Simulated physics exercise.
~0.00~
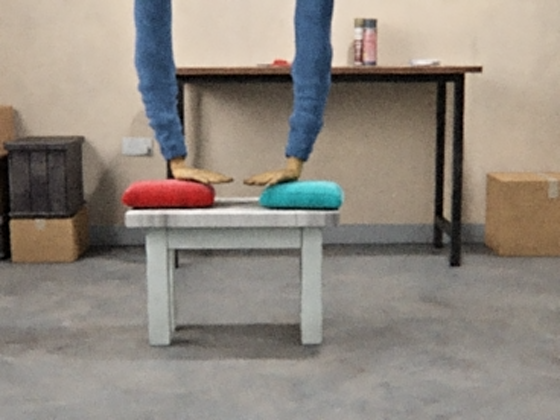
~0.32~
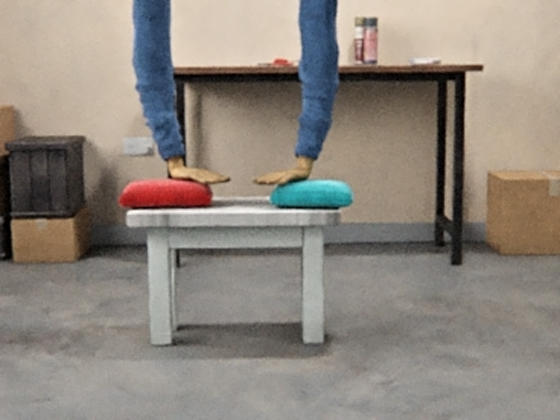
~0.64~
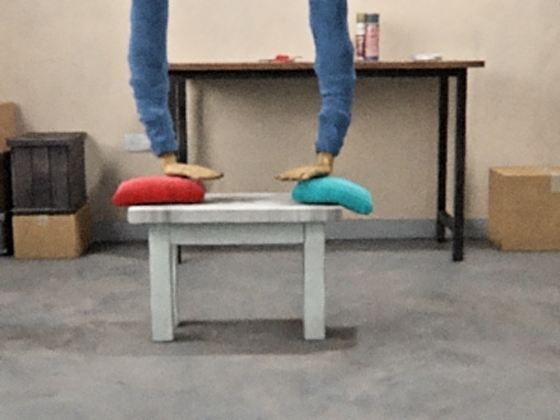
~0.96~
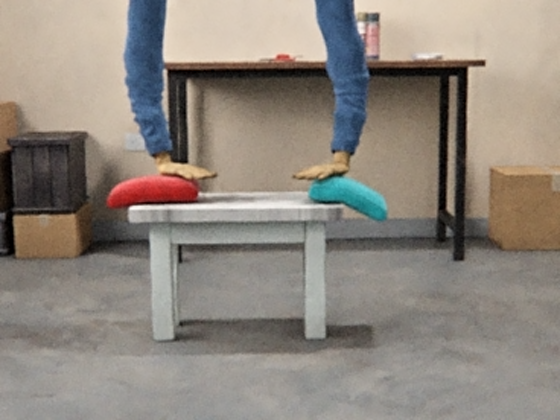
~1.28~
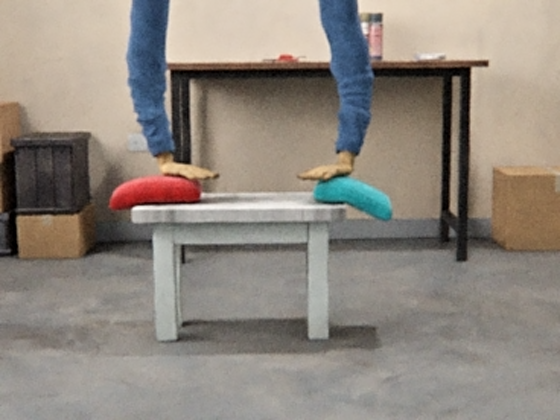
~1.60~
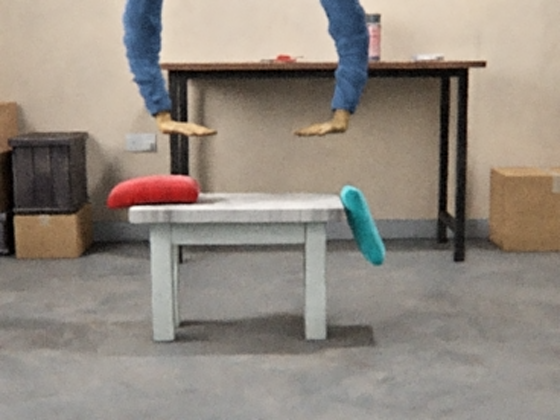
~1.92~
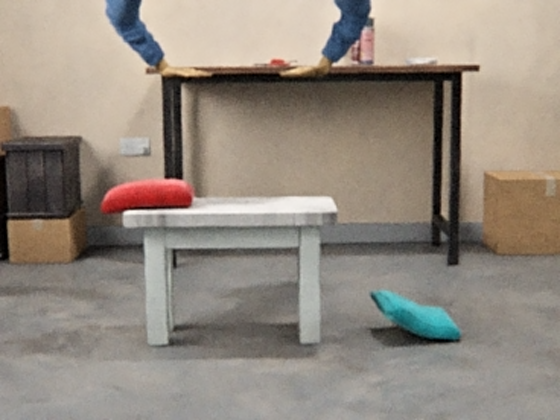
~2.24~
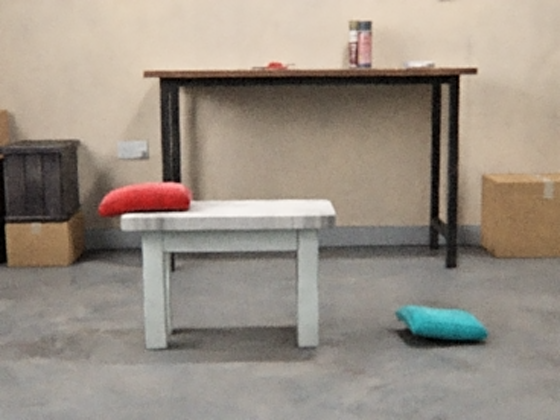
On a low table, hands spread two sacks outward, and the turquoise one falls off.
